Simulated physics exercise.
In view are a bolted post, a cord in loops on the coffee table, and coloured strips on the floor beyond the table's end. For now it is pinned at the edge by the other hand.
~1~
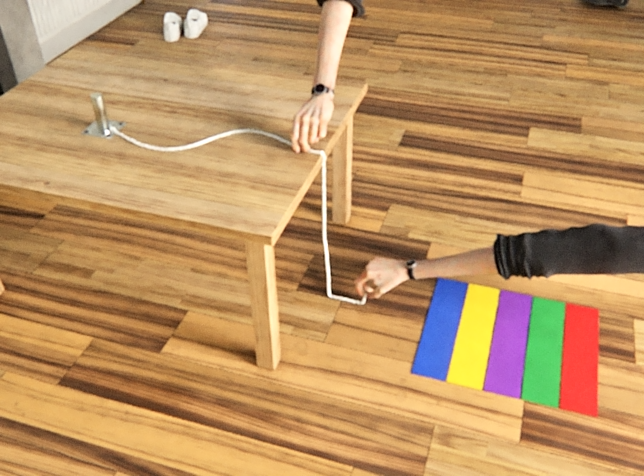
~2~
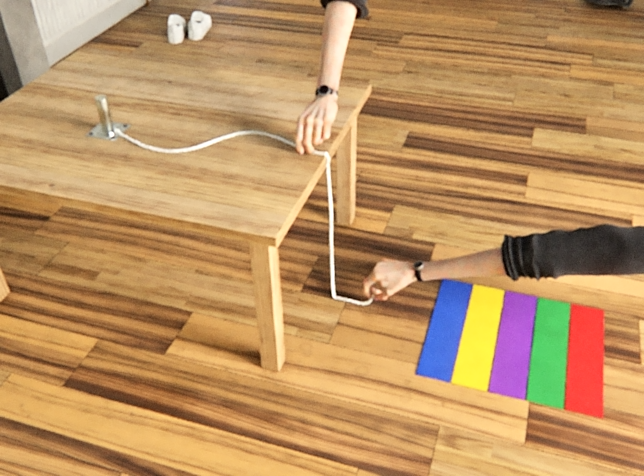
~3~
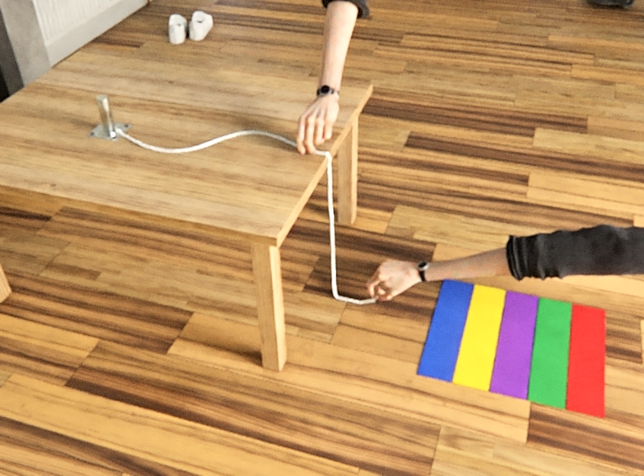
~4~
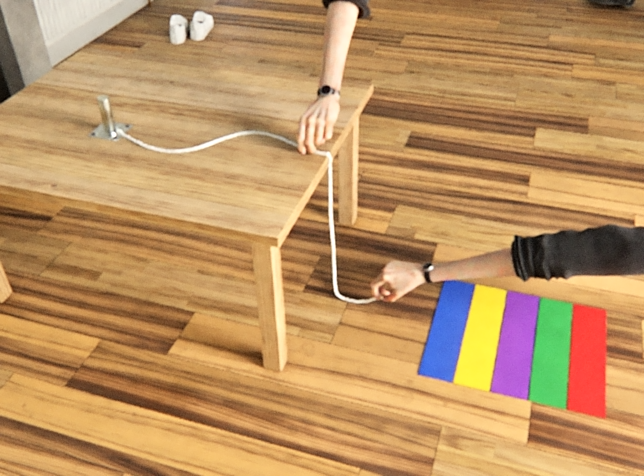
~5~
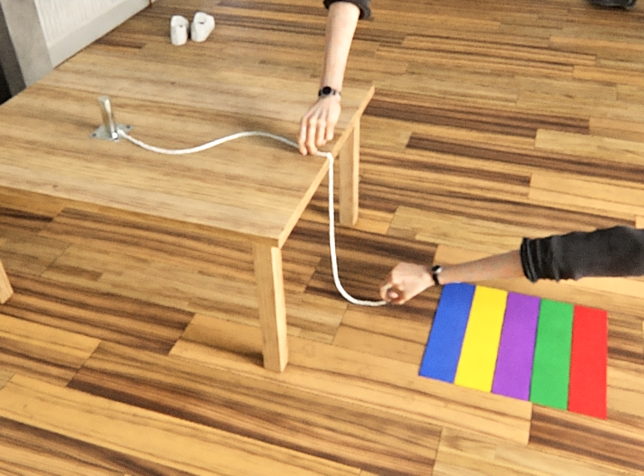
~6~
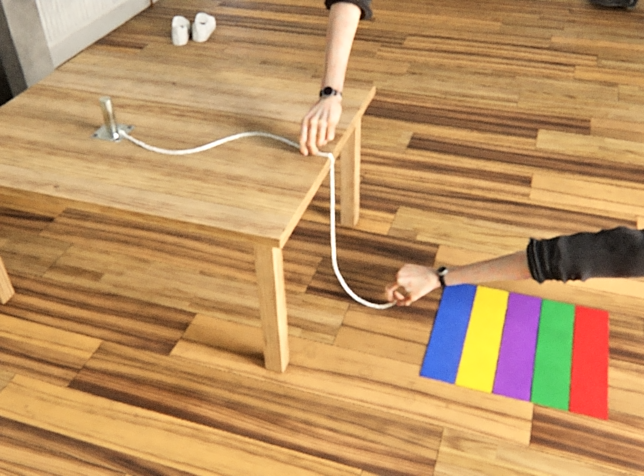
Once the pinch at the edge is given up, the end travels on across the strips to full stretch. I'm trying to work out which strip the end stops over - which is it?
It stops over the purple one.
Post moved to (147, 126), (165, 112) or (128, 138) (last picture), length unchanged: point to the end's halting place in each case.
Roughly (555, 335), (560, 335) and (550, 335).
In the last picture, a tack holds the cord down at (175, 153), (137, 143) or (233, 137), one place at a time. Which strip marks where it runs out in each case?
In that order: Purple; purple; yellow.
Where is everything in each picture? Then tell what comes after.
The first picture shows end (366, 294); blue (433, 358); yellow (468, 366); purple (505, 374); green (541, 383); red (580, 391).
The second picture shows end (373, 296); cord through (138, 142) (204, 145) (272, 136) (327, 164) (331, 230) (332, 284).
The third picture shows end (377, 297).
The fourth picture shows end (382, 298); cord through (140, 143) (206, 145) (274, 136) (329, 164) (332, 230) (335, 284).
The fifth picture shows end (390, 300).
The sixth picture shows end (396, 301); cord through (142, 144) (208, 147) (276, 137) (331, 165) (333, 231) (345, 286).
Soon after, end near (451, 313); over blue.
Then, end near (497, 323); over yellow.
At full stretch, end near (524, 328); over purple. It gets as far as the purple strip.
